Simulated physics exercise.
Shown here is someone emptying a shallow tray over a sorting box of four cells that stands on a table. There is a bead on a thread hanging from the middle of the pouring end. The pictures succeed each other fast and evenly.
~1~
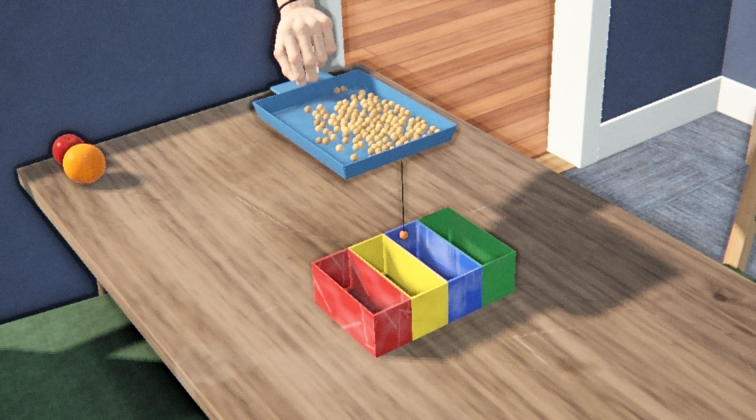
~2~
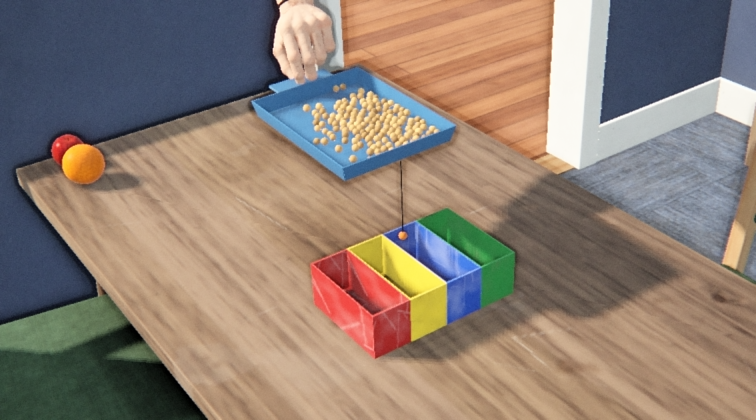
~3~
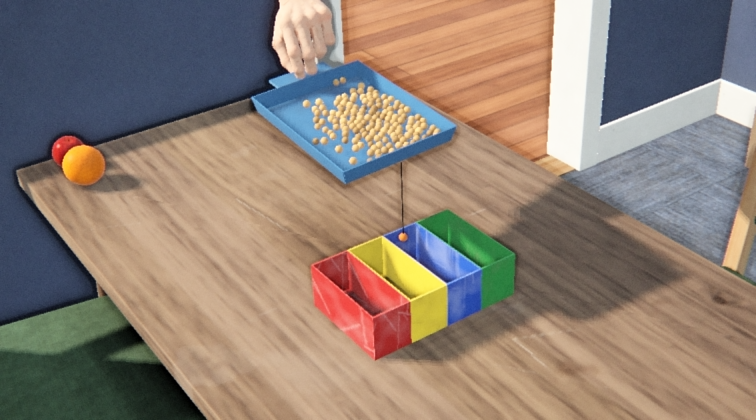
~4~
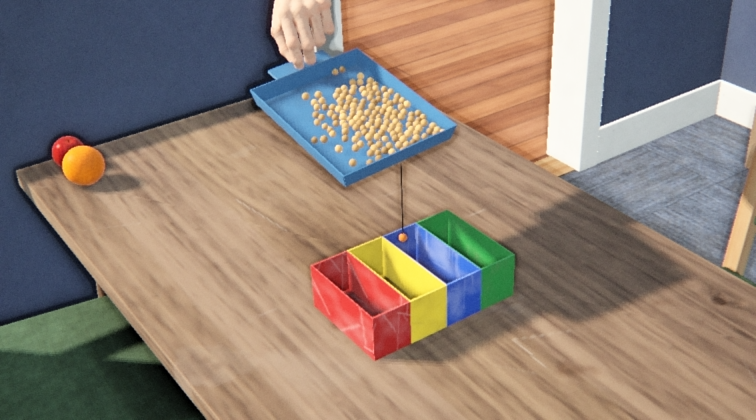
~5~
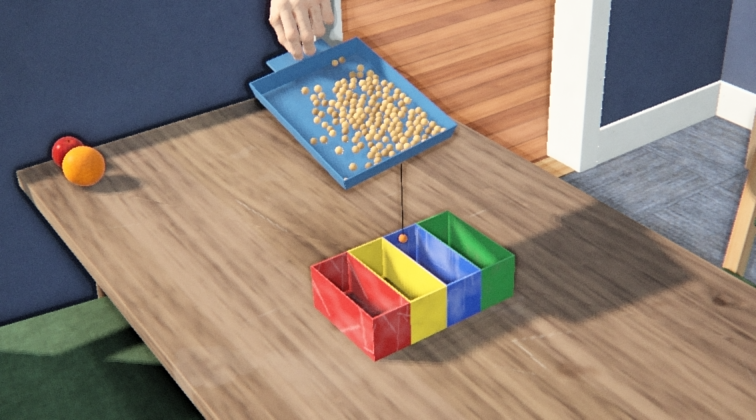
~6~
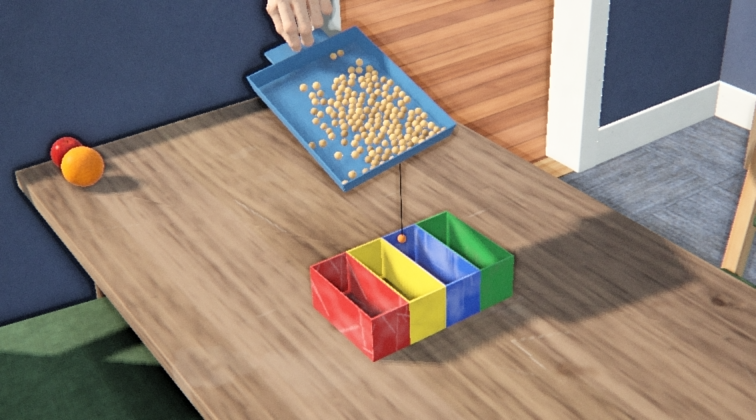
On a wooden table, a hand holds a shallow blue tray of small round beads above a box with red, yellow, blue and green cells. The hand gradually raises the back of the tray, its front left corner dipping lowest, and the beads shift slightly while the box stays still.
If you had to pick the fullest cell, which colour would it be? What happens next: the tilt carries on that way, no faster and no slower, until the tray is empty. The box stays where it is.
It would be red.
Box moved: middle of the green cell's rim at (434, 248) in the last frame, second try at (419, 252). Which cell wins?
First try: The cell in yellow. Second try: Yellow.
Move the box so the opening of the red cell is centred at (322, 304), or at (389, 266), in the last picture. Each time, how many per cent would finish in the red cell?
The first try gives 0 per cent, the second 10 per cent.
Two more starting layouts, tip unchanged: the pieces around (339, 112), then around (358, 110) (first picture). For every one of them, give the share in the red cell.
First try 80 %, second try 80 %.
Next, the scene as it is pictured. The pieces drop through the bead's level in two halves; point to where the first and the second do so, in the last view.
Earlier portion about (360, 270); later portion about (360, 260).
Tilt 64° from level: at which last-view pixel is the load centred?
Roughly at (361, 171).
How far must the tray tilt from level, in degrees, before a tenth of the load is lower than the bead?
That happens at close to 75 degrees.
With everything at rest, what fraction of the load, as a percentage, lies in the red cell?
Around 90 per cent.
Soon, tray tipped steeply; most on the tray; a stray few in the red cell; a small part falling or outside the box.
A while on, tray tipped past a quarter turn; a small part on the tray; about two thirds in the red cell; a small part in the yellow cell; about a quarter falling or outside the box.
Towards the end, tray tipped past a quarter turn; most in the red cell; a small part in the yellow cell; a small part falling or outside the box.
Finally, tray tipped past a quarter turn; most in the red cell; a small part in the yellow cell; none in the blue cell; none in the green cell; a small part outside the box.
